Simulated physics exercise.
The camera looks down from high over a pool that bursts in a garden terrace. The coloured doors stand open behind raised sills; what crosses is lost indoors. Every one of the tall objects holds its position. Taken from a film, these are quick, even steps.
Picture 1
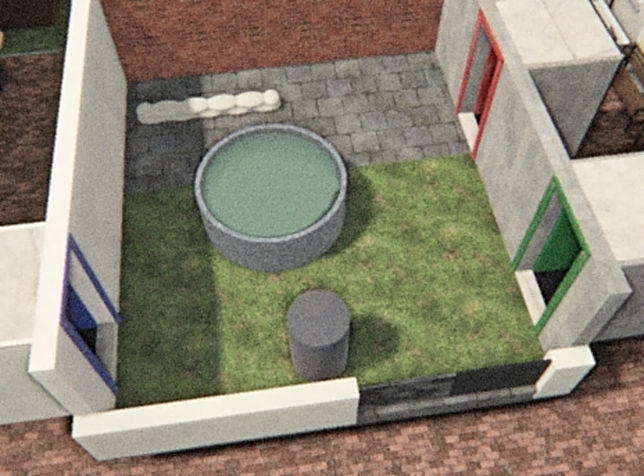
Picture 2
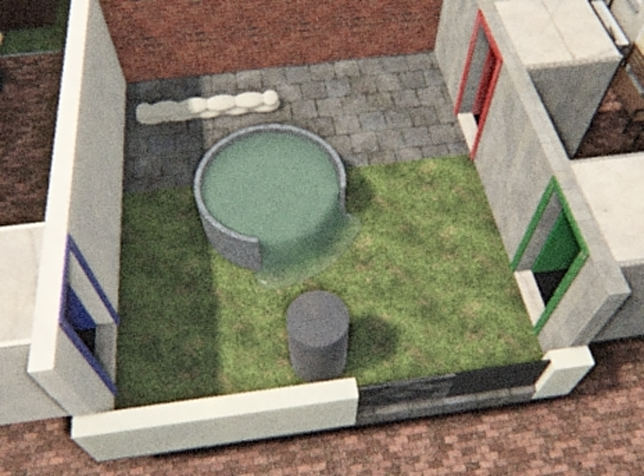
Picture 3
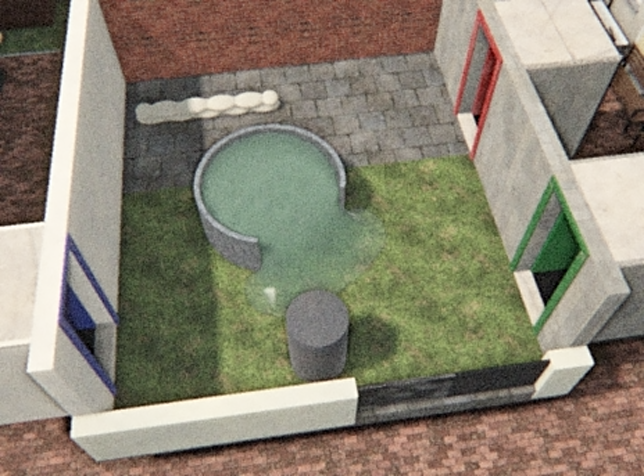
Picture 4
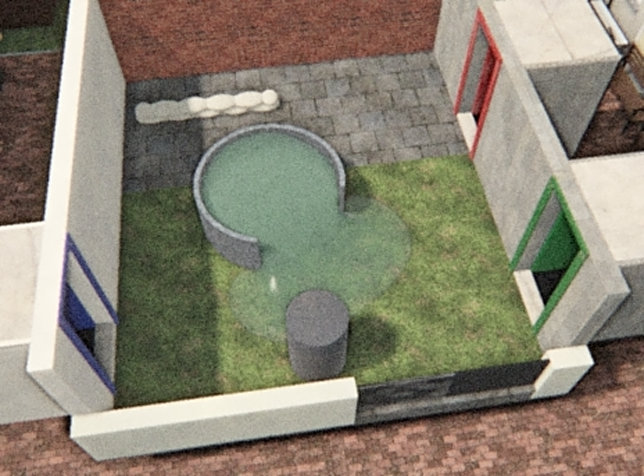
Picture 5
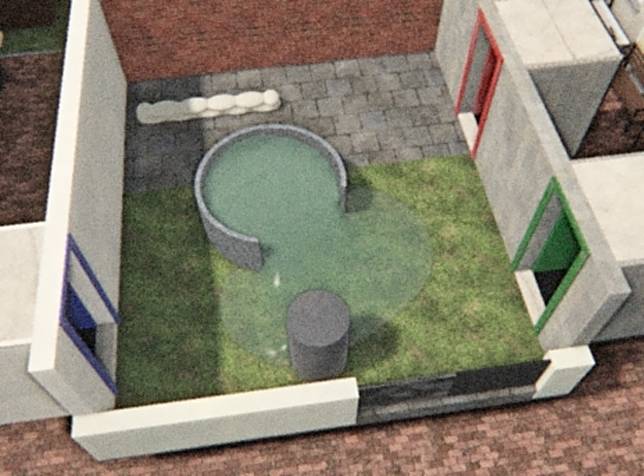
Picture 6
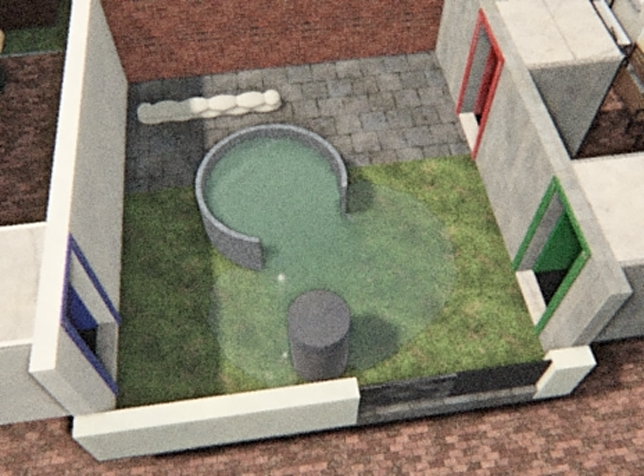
Water burst out of the front right side of a round grey pool in a walled garden and spread over the grass in a widening sheet, flowing around a short grey cylinder.
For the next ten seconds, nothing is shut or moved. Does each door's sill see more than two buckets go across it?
The sill of the blue door does not. The sill of the green door does. The sill of the red door does not.
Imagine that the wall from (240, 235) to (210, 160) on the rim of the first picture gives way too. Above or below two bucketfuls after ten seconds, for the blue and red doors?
Note: Blue door crosses the line, red door misses the line.
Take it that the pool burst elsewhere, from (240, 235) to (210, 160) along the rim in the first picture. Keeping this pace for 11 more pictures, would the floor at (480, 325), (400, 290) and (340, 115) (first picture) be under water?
Listed order gives left alone; left alone; left alone.
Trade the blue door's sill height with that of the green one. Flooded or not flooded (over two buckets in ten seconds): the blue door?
My take: The blue door crosses the line.
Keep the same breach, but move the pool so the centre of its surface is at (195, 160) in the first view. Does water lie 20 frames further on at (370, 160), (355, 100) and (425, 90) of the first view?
The three spots read swamped, left dry, left dry.
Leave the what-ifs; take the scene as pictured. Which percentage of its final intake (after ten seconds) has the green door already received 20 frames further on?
I'd put it at about 50 per cent.
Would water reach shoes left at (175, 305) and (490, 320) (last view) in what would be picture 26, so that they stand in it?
In order: Swamped and swamped.
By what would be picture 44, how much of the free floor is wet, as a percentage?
Around 75 percent.
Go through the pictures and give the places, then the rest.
The first frame shows the pool at (271, 183) is whole and still.
In the second frame, the front is at (262, 281), out from the gap at (314, 247).
In the third frame, water pours out at (314, 248) and has run to (378, 225).
In the fourth frame, the front is at (258, 330), out from the gap at (313, 249).
In the fifth frame, water pours out at (314, 249) and has run to (280, 360).
In the sixth frame, the front is at (274, 383), out from the gap at (315, 249).
A moment on, water covers 35 % of the floor; the blue door not reached, the green door not reached, the red door not reached.
Next, water covers 40 % of the floor; the blue door not reached, the green door under two buckets in, the red door not reached.
Then, water covers 50 % of the floor; the blue door wet at the sill, nothing in, the green door far over two buckets in, the red door not reached.
Later, water covers 75 % of the floor; the blue door wet at the sill, nothing in, the green door far over two buckets in, the red door wet at the sill, nothing in.
In the end, water covers 100 % of the floor; the blue door wet at the sill, nothing in, the green door far over two buckets in, the red door wet at the sill, nothing in.
